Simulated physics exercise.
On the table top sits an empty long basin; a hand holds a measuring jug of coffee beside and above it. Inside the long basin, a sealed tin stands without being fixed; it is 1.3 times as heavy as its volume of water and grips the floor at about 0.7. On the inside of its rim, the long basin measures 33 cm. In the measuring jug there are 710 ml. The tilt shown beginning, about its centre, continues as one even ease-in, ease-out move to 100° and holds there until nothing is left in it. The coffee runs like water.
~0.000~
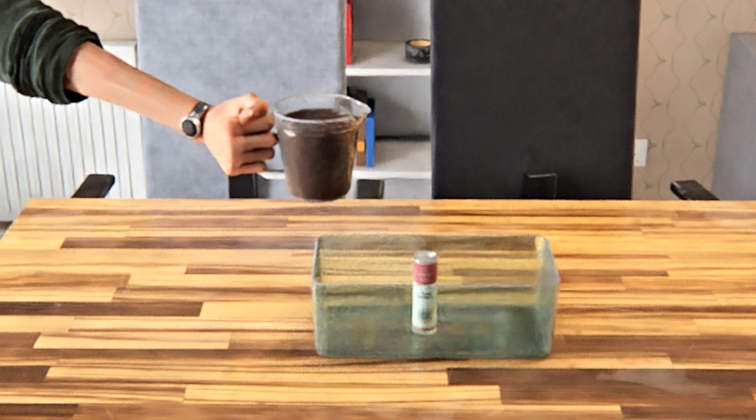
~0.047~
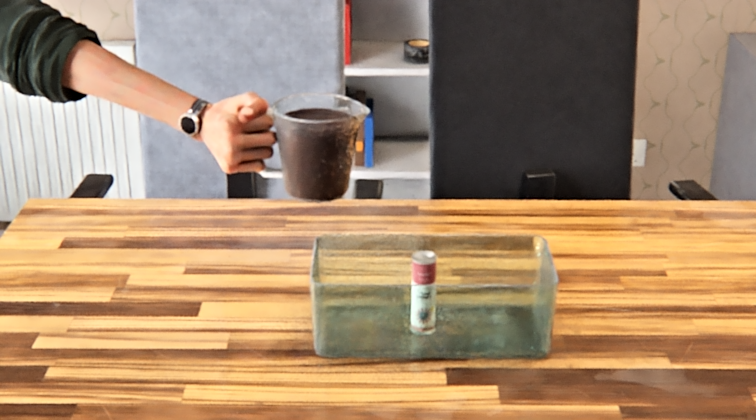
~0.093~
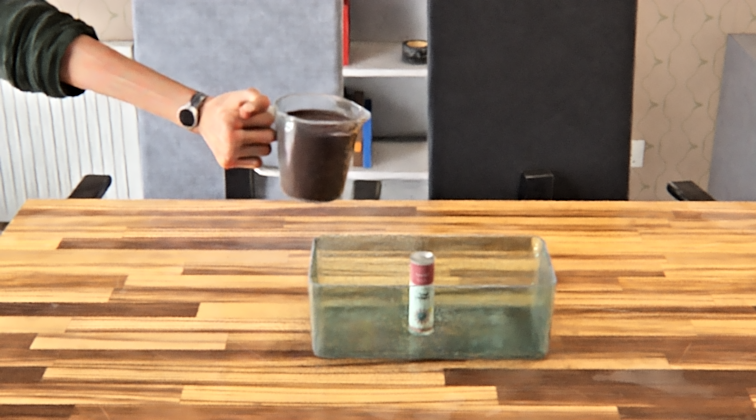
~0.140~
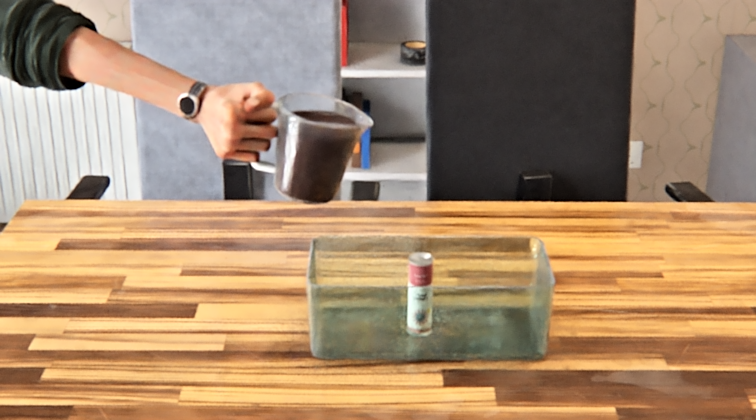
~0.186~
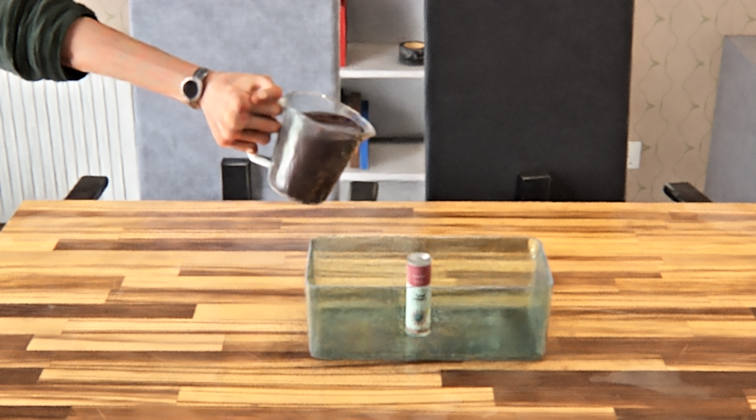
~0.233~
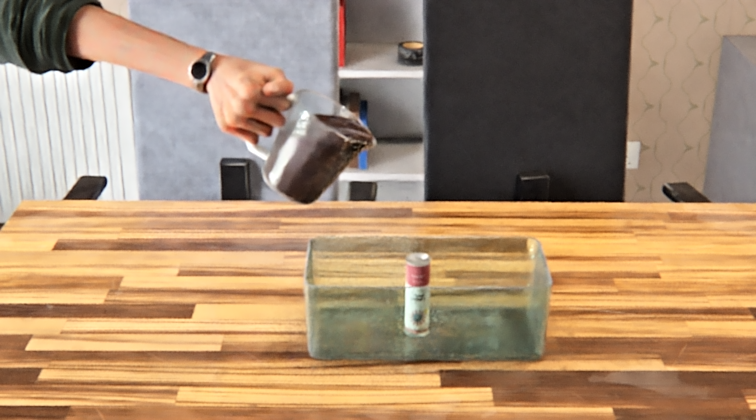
Above a glass basin on a wooden table, a hand tilts a jug of dark liquid rightward.
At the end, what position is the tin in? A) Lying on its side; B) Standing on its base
Option A: Lying on its side.
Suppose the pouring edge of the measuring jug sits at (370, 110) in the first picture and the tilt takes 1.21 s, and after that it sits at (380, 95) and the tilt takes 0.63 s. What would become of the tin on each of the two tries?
Trial 1 - tin tips; trial 2 - tin stays standing.
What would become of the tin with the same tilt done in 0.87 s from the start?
It tumbles over, then.
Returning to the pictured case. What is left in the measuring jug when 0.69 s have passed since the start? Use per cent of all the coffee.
14 per cent or so.
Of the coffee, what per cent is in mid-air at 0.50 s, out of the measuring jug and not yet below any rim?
Roughly 34 percent.
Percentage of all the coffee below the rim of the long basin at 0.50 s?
Around 14%.
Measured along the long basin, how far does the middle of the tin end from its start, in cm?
Shift of tin centre: Approx. 8.5 cm.
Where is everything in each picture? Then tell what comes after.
Tilt 0°; pouring edge (370, 109); surface from (278, 119) to (359, 119); the long basin's rim runs from (315, 259) to (553, 261); the tin's top is at (426, 260), in the first picture.
Tilt 1°; pouring edge (370, 110); surface from (278, 118) to (358, 120), in the second picture.
Tilt 6°; pouring edge (371, 115); surface from (278, 118) to (358, 122), in the third picture.
Tilt 12°; pouring edge (373, 122); surface from (281, 118) to (361, 125), in the fourth picture.
Tilt 21°; pouring edge (376, 132); surface from (281, 123) to (366, 128), in the fifth picture.
Tilt 32°; pouring edge (377, 143); surface from (279, 132) to (375, 136); 1 per cent is over the edge, in the sixth picture.
By 0.50 s the tilt is 92° and 53 per cent is still to pour; the tin stands where it began.
By 0.69 s the tilt is 100° and 13 per cent is still to pour; the tin stands where it began.
By 0.89 s the tilt is 100° and 2 per cent is still to pour; the tin lies on its side.
By 1.11 s the tilt is 100° and 0 per cent is still to pour; the tin lies on its side.
At rest the tin lies on its side.
